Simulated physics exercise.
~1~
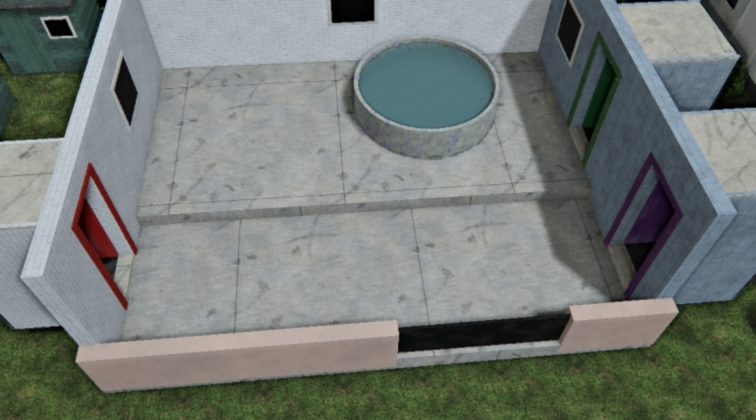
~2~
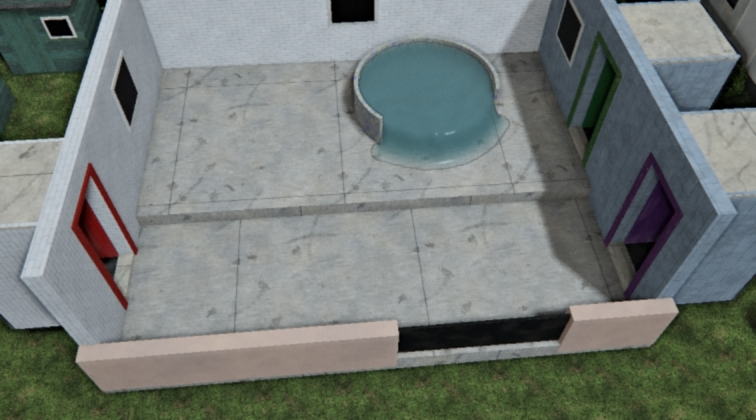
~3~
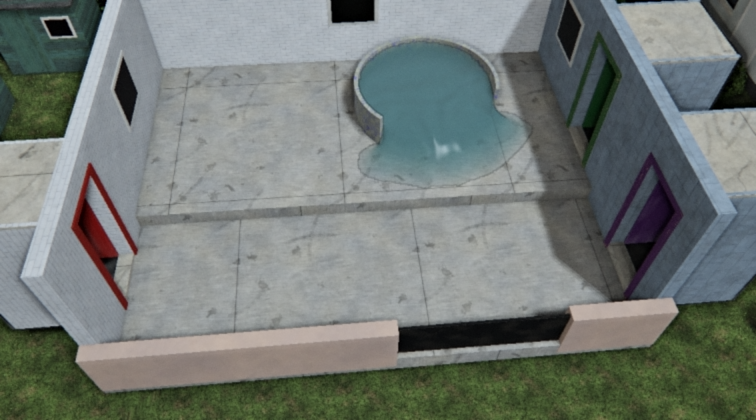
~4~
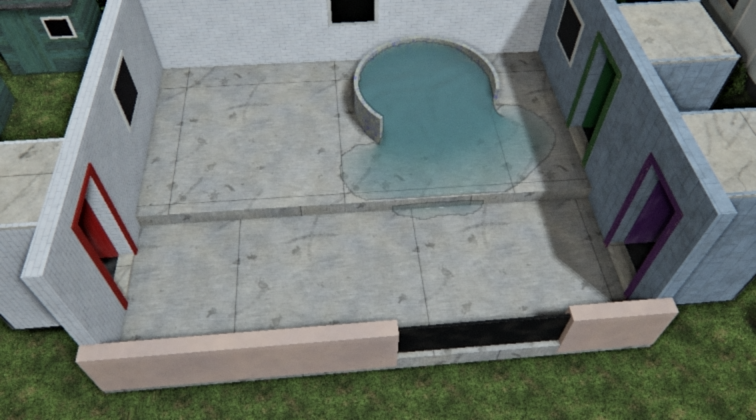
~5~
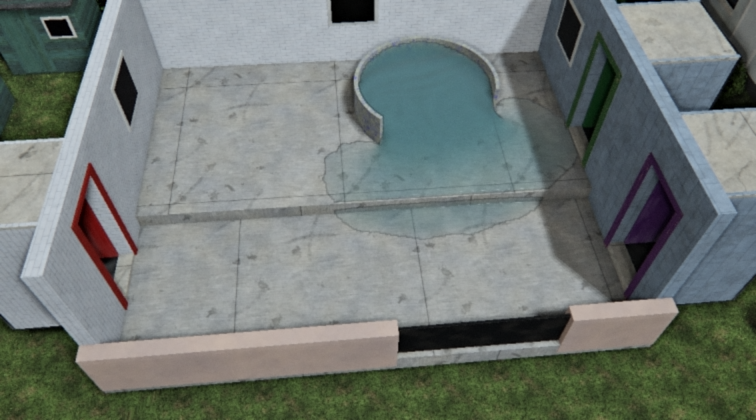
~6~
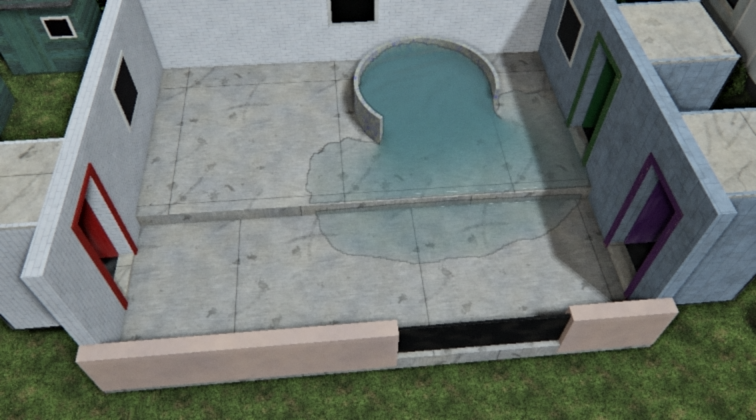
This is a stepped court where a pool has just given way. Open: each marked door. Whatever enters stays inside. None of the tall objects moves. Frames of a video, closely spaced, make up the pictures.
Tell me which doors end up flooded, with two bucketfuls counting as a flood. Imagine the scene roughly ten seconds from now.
The green door gets over two buckets, the red door gets over two buckets, the purple door gets over two buckets.
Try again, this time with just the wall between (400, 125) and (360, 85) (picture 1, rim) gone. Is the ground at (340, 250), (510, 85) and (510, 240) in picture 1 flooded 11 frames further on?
The first spot is swamped, the second spared, the third spared.
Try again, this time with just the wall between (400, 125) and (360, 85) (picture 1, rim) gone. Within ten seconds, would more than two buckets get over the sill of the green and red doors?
Lab note: Green door under threshold; red door over threshold.
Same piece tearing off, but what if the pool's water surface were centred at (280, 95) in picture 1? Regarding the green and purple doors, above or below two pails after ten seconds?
Then: The green one falls short; the purple one exceeds the threshold.
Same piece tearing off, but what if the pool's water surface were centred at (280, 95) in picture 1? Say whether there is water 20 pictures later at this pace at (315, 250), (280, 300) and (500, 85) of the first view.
Result: Inundated; inundated; spared.
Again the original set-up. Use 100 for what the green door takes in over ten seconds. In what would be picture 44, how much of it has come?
Some 100 in a hundred.
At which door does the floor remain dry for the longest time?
That would be the red door.
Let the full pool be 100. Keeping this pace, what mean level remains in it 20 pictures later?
About 18 %.
A moment on, water covers 45 % of the floor; the green door over two buckets in, the red door not reached, the purple door wet at the sill, nothing in.
Next, water covers 50 % of the floor; the green door over two buckets in, the red door not reached, the purple door wet at the sill, nothing in.
Then, water covers 50 % of the floor; the green door far over two buckets in, the red door not reached, the purple door over two buckets in.
Later, water covers 60 % of the floor; the green door far over two buckets in, the red door under two buckets in, the purple door far over two buckets in.
In the end, water covers 60 % of the floor; the green door far over two buckets in, the red door far over two buckets in, the purple door far over two buckets in.
